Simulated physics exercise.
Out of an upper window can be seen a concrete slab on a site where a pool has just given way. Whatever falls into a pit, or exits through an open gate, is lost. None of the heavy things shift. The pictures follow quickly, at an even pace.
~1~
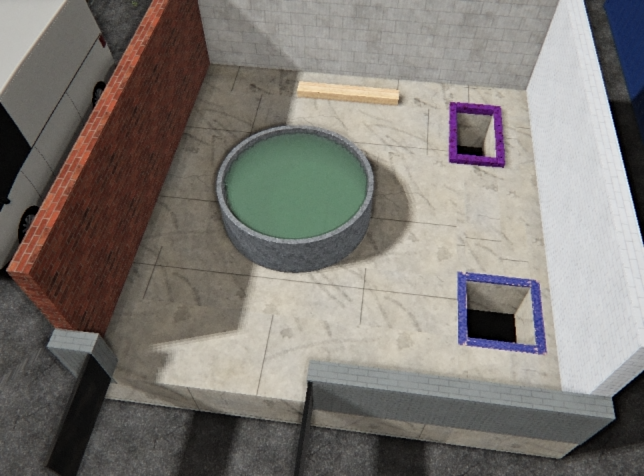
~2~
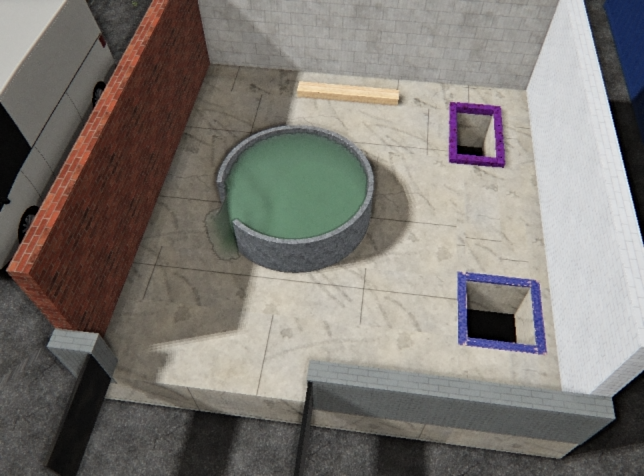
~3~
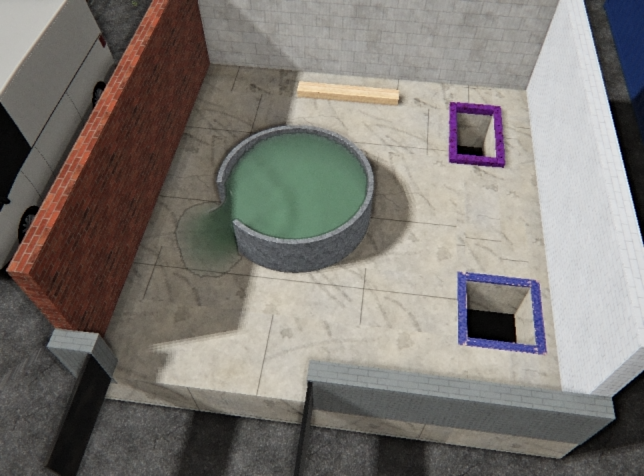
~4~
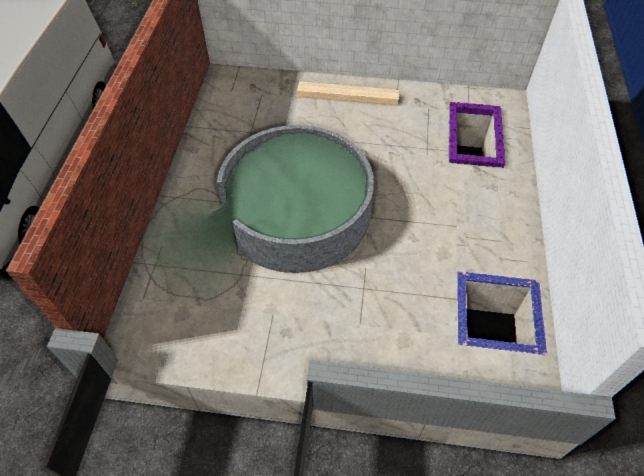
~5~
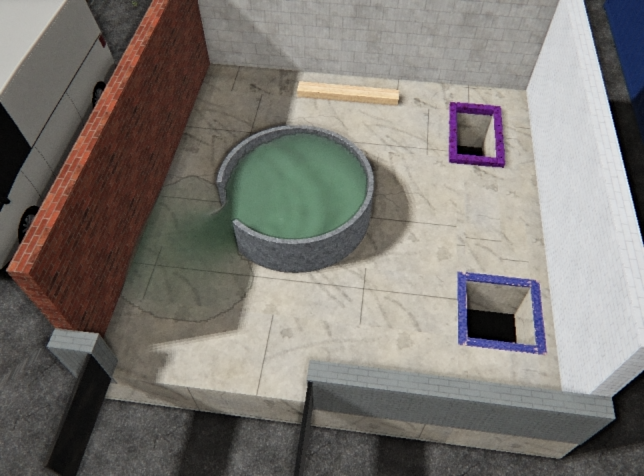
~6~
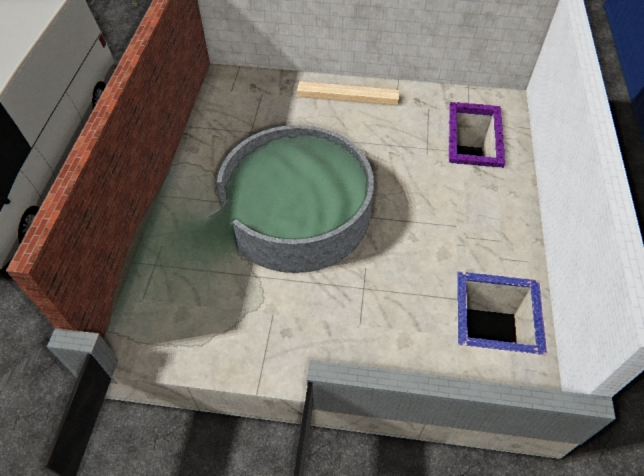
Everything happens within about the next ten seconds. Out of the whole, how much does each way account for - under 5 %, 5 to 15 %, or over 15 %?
The gate lands in the top band - past fifteen per cent; the purple pit lands in the bottom band - below five per cent; the blue pit lands in the bottom band - below five per cent.
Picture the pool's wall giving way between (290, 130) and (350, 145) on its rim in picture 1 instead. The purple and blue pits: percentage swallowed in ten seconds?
The purple pit takes 10 per cent and the blue pit 12 per cent.
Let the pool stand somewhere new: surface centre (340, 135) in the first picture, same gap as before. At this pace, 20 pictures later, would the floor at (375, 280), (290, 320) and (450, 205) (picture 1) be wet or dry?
Unflooded - unflooded - unflooded.
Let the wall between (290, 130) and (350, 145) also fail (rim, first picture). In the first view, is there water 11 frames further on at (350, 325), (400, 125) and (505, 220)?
Result, in sequence: Untouched by the flood; inundated; untouched by the flood.
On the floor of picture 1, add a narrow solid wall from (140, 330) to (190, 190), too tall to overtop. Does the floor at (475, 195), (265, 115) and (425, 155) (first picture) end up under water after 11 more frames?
In the order given, the spots are spared, swamped and spared.
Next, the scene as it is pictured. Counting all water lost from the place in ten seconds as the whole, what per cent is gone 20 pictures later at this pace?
Approximately 40 in a hundred, I think.
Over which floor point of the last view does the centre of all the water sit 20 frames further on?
Close to (253, 217), I reckon.
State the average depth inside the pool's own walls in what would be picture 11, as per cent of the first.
Around 74 percent.
A moment on, water covers 15 % of the floor; the gate 1 %, the purple pit 0 %, the blue pit 0 %.
Next, water covers 25 % of the floor; the gate 7 %, the purple pit 0 %, the blue pit 0 %.
Then, water covers 40 % of the floor; the gate 19 %, the purple pit 0 %, the blue pit 0 %.
Later, water covers 50 % of the floor; the gate 35 %, the purple pit 0 %, the blue pit 0 %.
In the end, water covers 70 % of the floor; the gate 48 %, the purple pit 0 %, the blue pit 1 %.
